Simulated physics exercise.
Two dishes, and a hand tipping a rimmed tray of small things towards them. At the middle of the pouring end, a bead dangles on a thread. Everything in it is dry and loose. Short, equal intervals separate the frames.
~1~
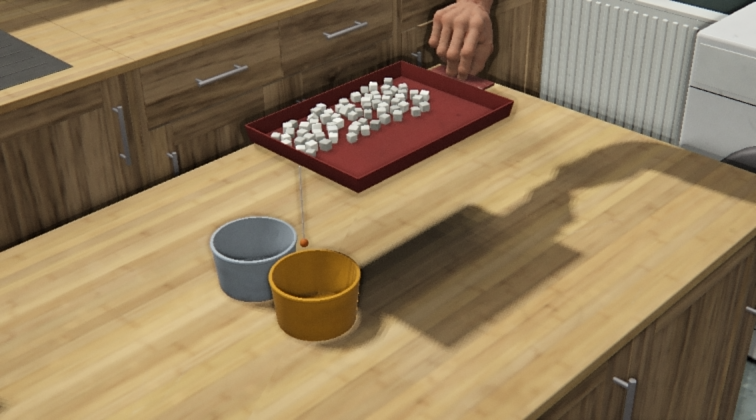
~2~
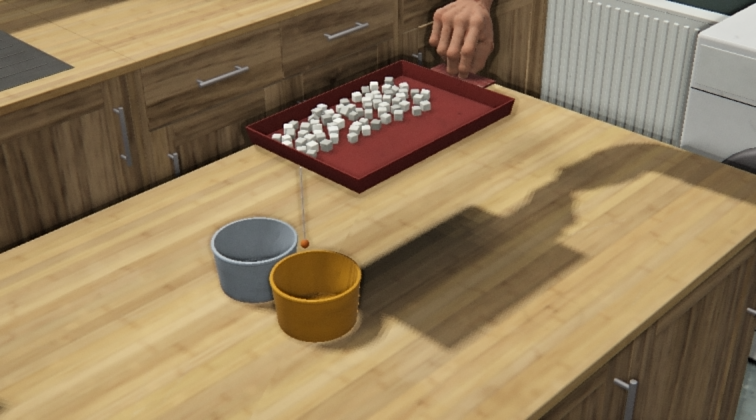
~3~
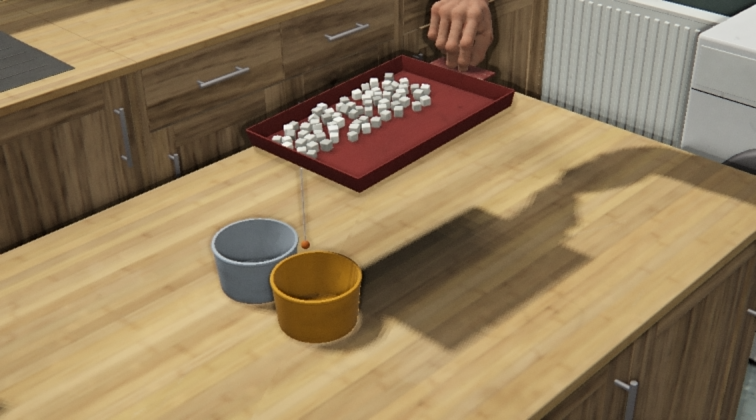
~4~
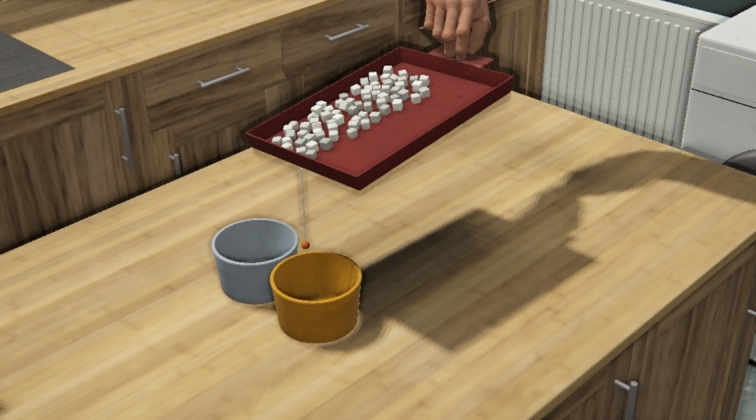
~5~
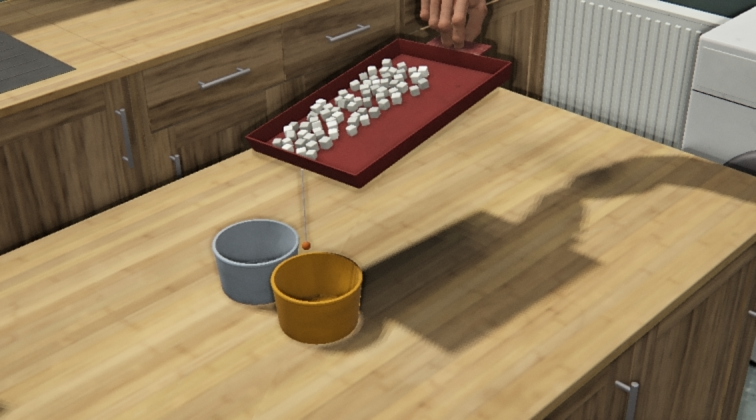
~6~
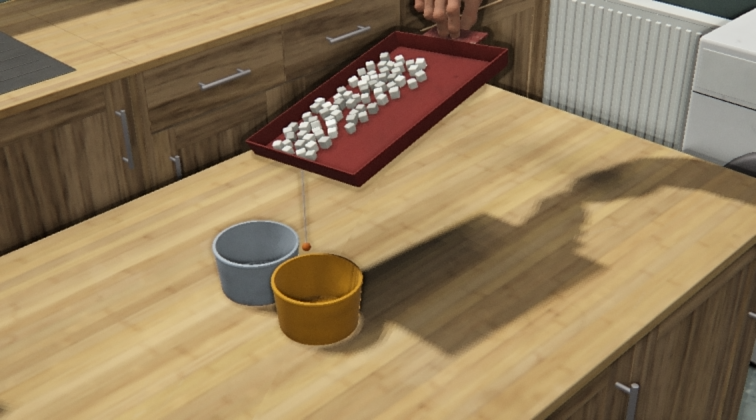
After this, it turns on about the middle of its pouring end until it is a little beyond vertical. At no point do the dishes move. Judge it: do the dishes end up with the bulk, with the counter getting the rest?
Yes, the dishes get the bulk.
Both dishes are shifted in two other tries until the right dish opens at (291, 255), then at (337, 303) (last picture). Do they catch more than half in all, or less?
Try 1: A majority of it. Try 2: A minority of it.
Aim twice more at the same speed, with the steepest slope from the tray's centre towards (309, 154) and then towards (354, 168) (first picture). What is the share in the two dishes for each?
The first try yields 60 percent and the second 50 percent.
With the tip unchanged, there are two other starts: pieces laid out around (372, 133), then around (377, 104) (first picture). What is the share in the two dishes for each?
First case around 80 %, second case around 80 %.
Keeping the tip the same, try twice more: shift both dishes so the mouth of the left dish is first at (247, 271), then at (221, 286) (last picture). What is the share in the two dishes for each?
About 10 and 0 per cent respectively.
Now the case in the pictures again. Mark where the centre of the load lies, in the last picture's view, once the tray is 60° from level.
Around (294, 114).
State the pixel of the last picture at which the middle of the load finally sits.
Somewhere around (258, 275) in the last picture.
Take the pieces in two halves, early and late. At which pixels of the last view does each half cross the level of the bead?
Near (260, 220) to start, and near (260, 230) afterwards.
Shortly afterwards, tray tipped steeply; the whole lot on the tray.
Next, tray tipped right over; all but a few on the tray; only a few in the left dish.
Some moments later, tray tipped past a quarter turn; all but a few in the left dish; a little outside both.
In the end, tray tipped past a quarter turn; none at all in the right dish; all but a few in the left dish; a little outside both.
